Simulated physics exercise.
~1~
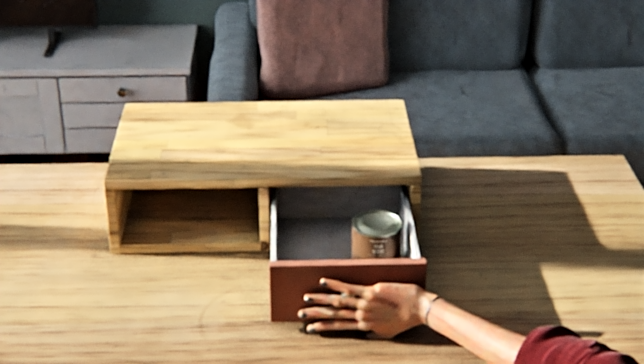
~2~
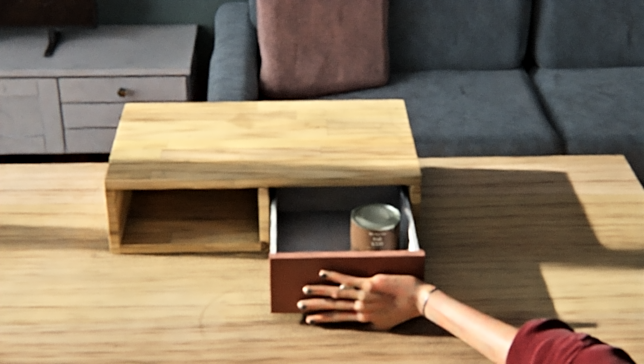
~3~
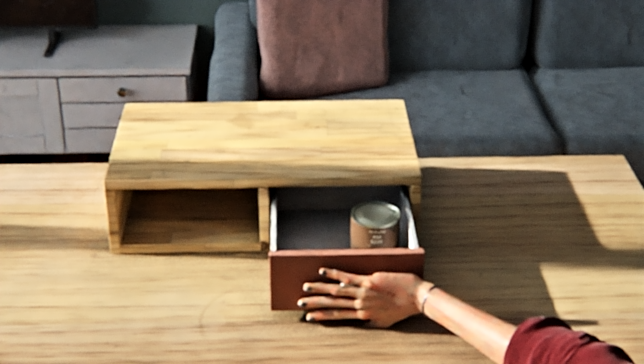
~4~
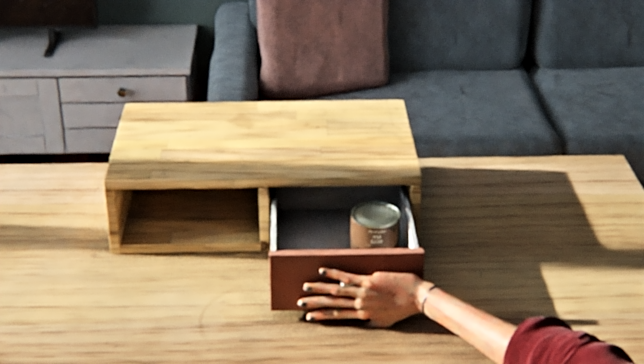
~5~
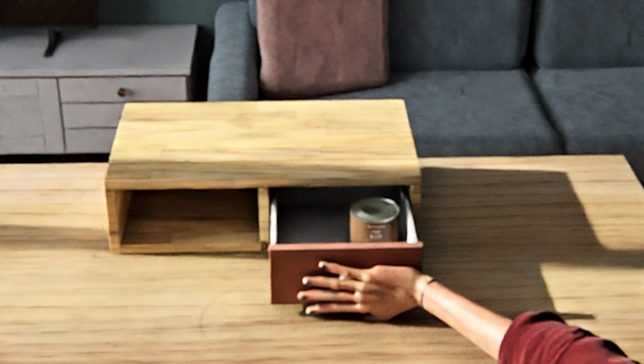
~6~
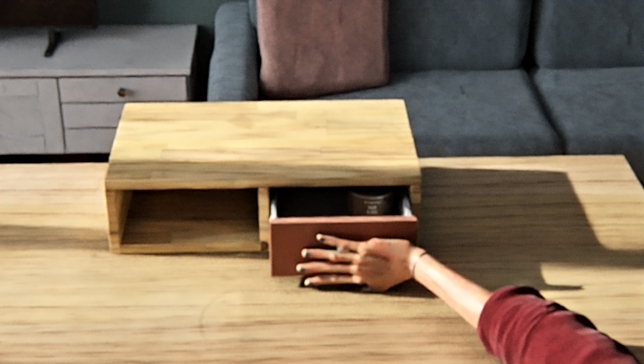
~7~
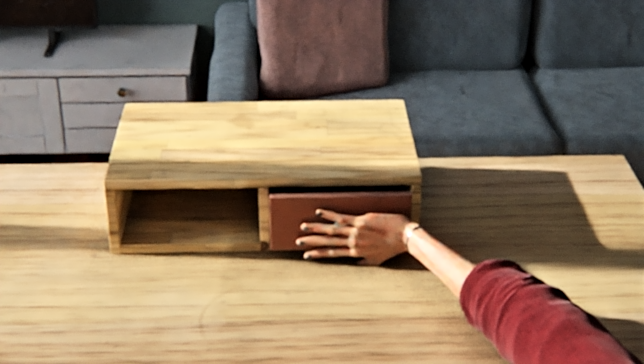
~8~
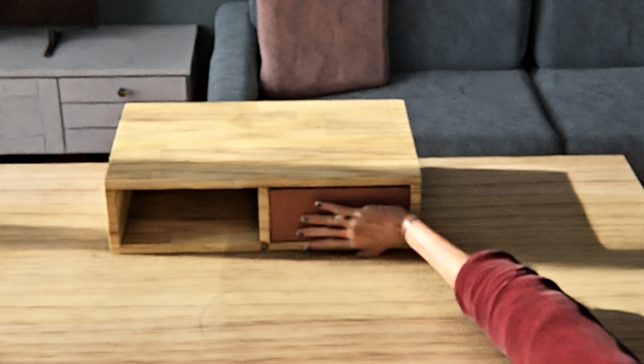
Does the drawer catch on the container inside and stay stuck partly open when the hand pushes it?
No, the drawer slides all the way in with the container inside and ends up flush with the cabinet.
